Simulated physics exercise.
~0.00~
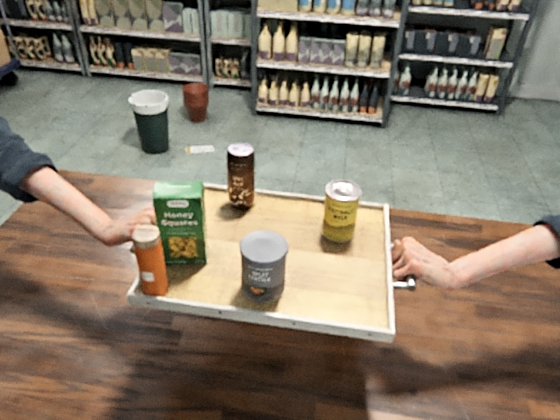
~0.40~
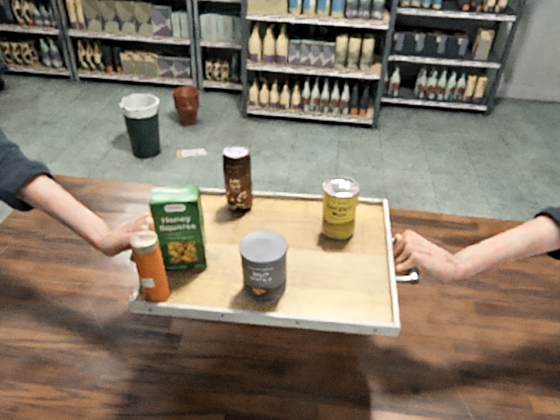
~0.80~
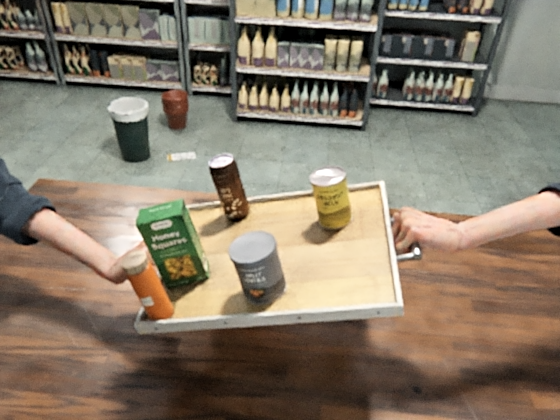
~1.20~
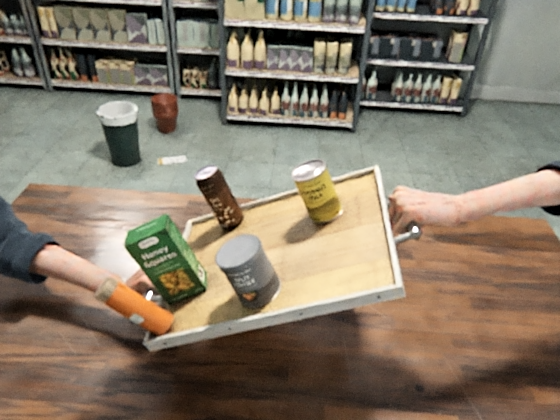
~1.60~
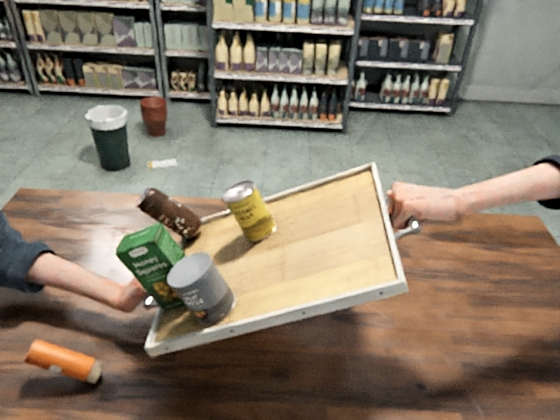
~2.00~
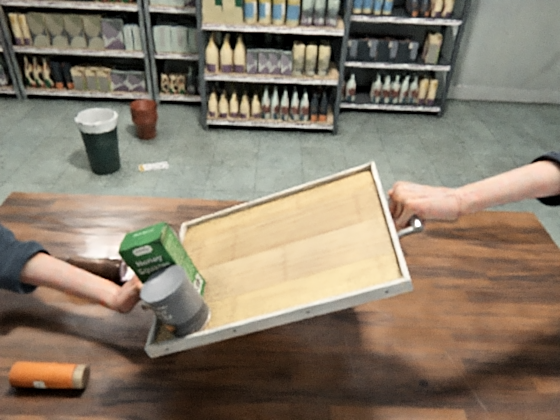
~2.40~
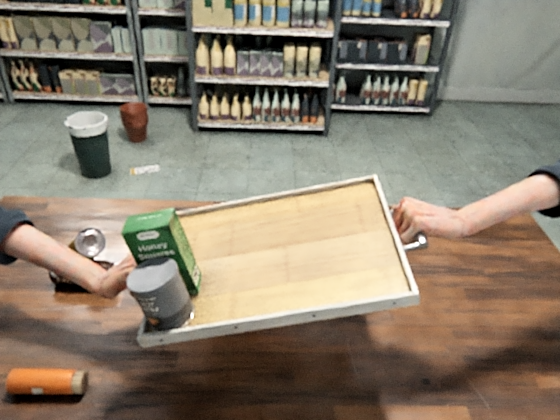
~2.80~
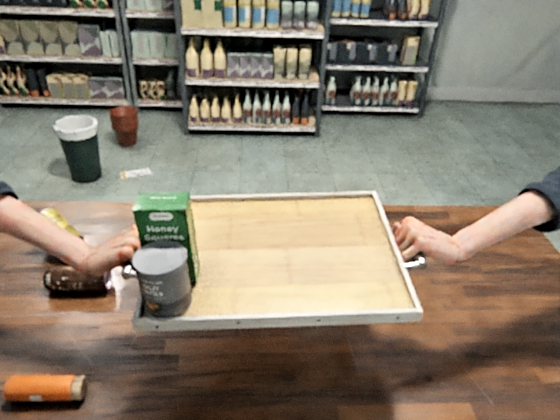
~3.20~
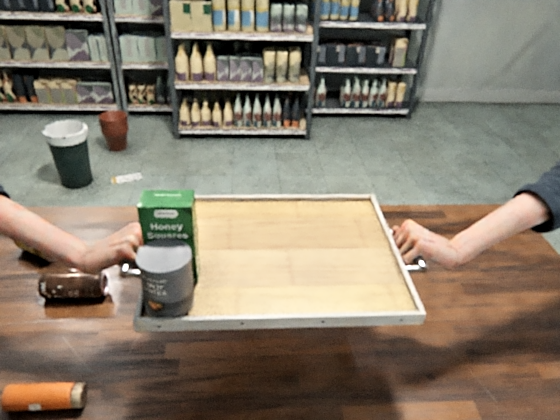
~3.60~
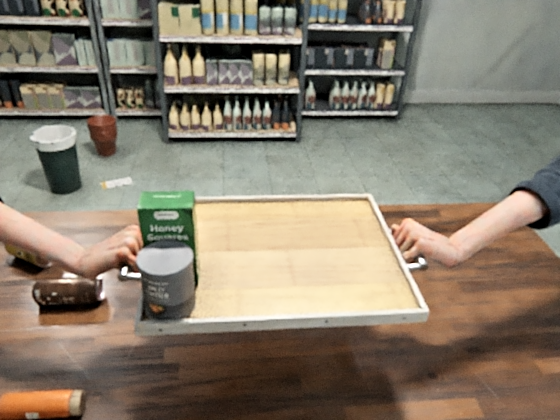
Over a wooden table in a shop, two hands tipped a serving tray down to the left, sending an orange shaker, then a yellow tin and brown can, onto the table, before levelling it with the green carton and grey tin still standing at its left end.
